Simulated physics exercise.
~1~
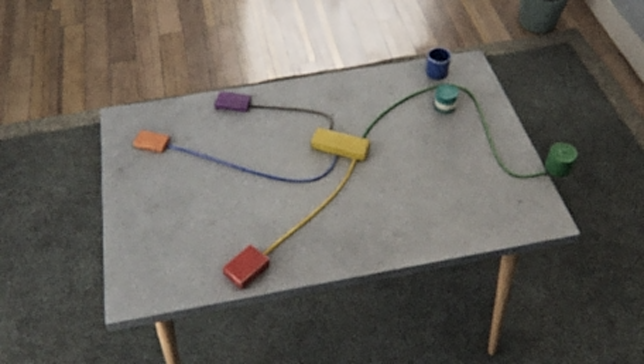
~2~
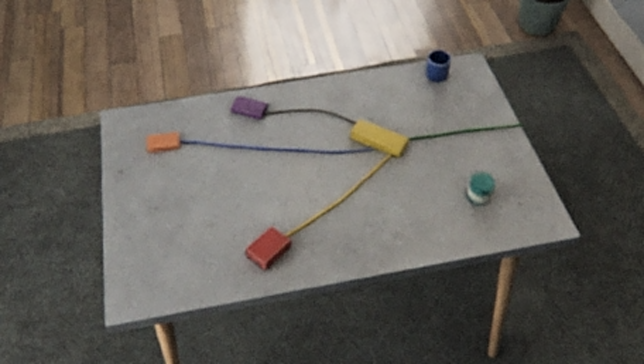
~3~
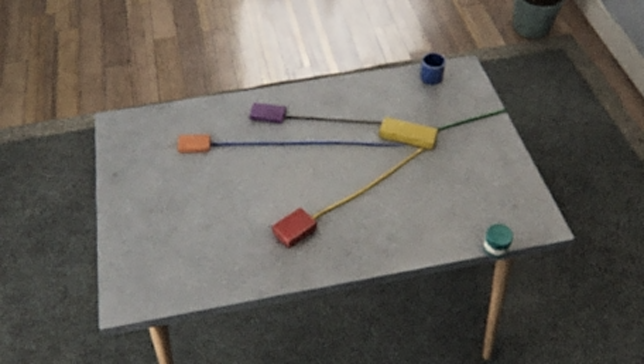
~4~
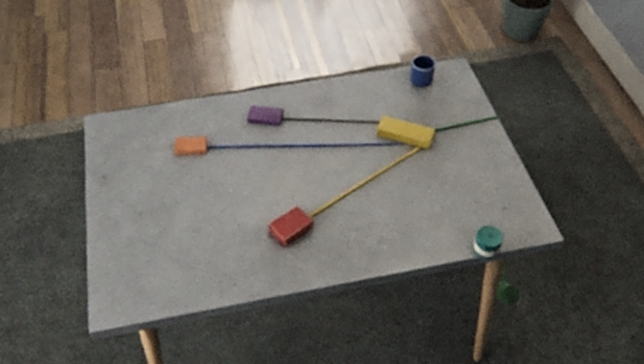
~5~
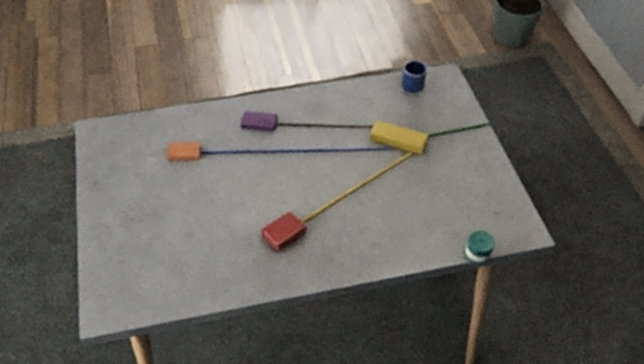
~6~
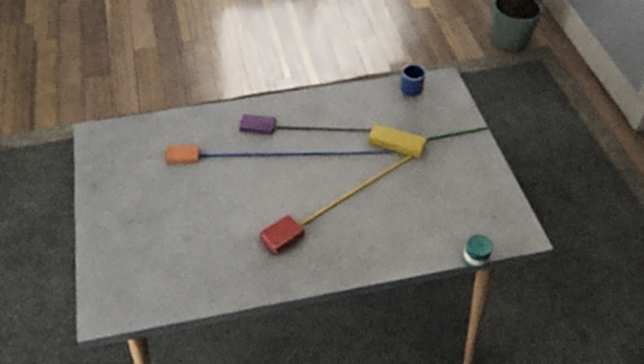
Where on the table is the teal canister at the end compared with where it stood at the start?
It starts toward the back of the table, just in front of the blue mug and beside the green cable. By the end it stands at the front right corner, well away from the mug.
Green speaker dropping off a table's right edge, dragging cabled blocks rightward and sweeping a teal canister to the front corner.
